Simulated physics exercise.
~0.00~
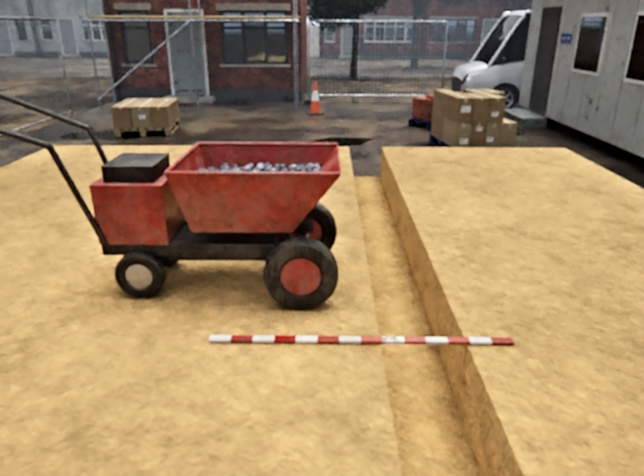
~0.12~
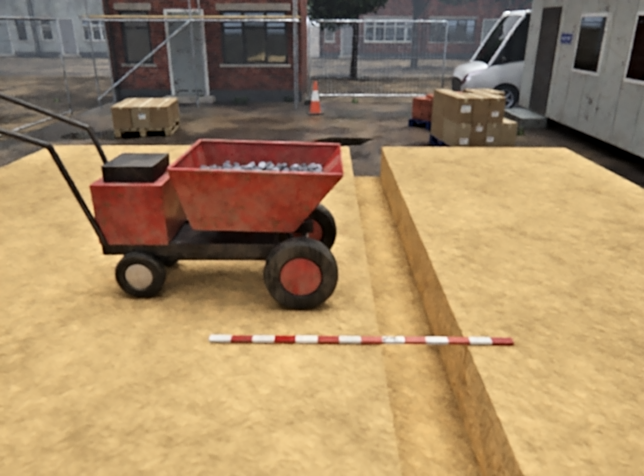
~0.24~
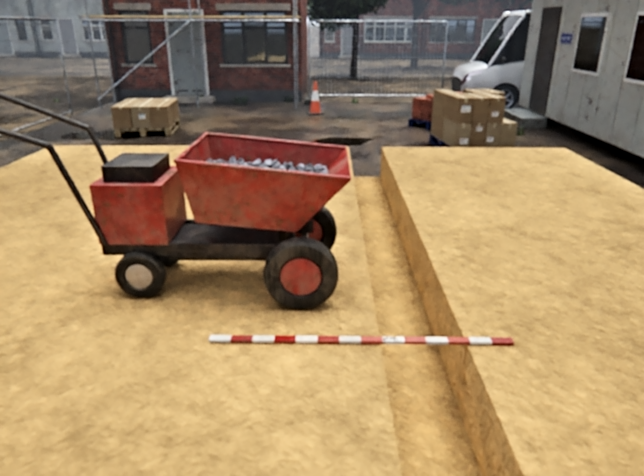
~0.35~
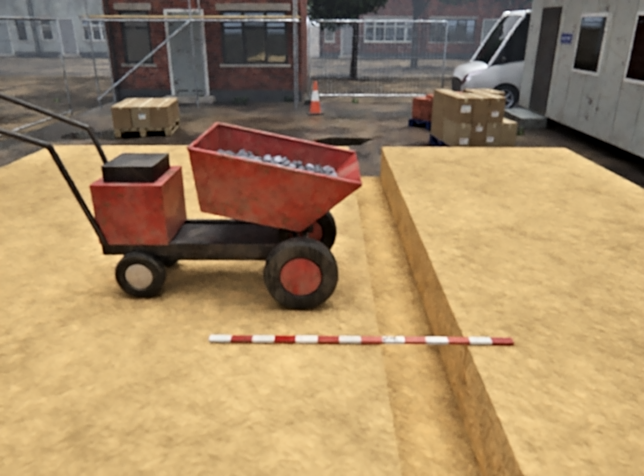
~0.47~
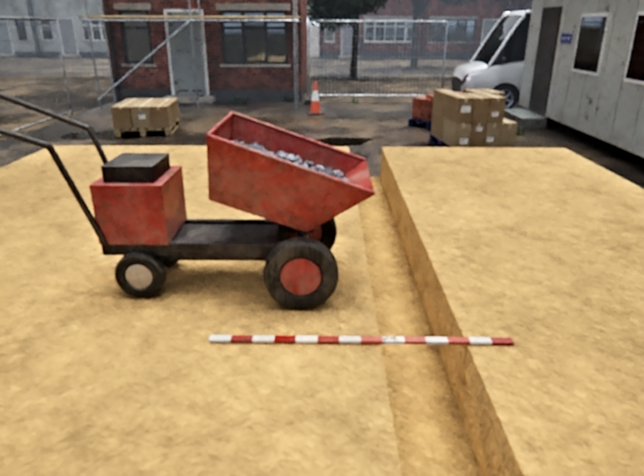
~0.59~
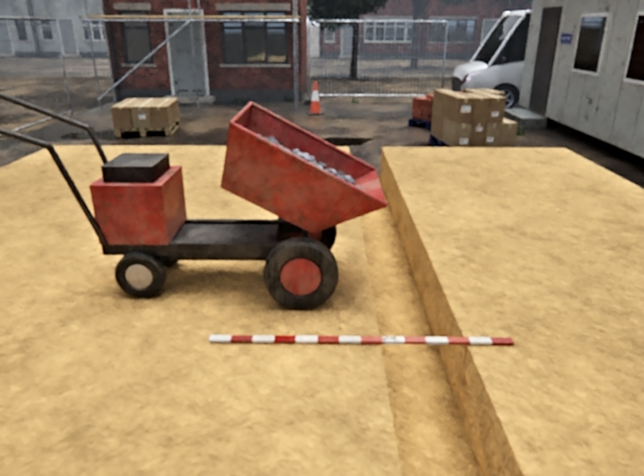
At the start, a red powered barrow with its tray level and loaded with grey stones stands left of a trench, behind a red and white banded pole. The tray then tilts steadily, its rear rising and its lip lowering toward the right, while the wheels stay still.
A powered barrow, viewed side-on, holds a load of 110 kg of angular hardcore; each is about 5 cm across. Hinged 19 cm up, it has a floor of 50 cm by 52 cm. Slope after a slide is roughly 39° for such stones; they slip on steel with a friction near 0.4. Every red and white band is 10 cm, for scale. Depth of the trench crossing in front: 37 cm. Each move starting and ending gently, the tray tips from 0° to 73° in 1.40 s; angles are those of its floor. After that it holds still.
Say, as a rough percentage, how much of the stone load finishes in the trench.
Roughly 81 out of 100.
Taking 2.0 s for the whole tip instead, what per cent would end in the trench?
Roughly 85 per cent.
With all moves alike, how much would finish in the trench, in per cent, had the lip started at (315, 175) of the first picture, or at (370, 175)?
Some 90 and some 55 per cent, in that order.
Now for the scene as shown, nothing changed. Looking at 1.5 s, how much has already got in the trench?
Close to 15 per cent at that time.
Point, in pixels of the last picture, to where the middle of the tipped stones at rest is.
Middle at around (416, 323), I'd say.
After 1.0 s the floor is at 62°; 100 % in the tray; the foremost stones are at (397, 235).
After 1.5 s the floor is at 73°; 81 % in the tray, 16 % in the trench, 3 % past the trench; the foremost stones are at (464, 280).
After 1.9 s the floor is at 73°; 50 % in the tray, 37 % in the trench, 13 % past the trench; the foremost stones are at (507, 280).
After 3.8 s the floor is at 73°; 6 % in the tray, 81 % in the trench, 13 % past the trench; the foremost stones are at (513, 280).
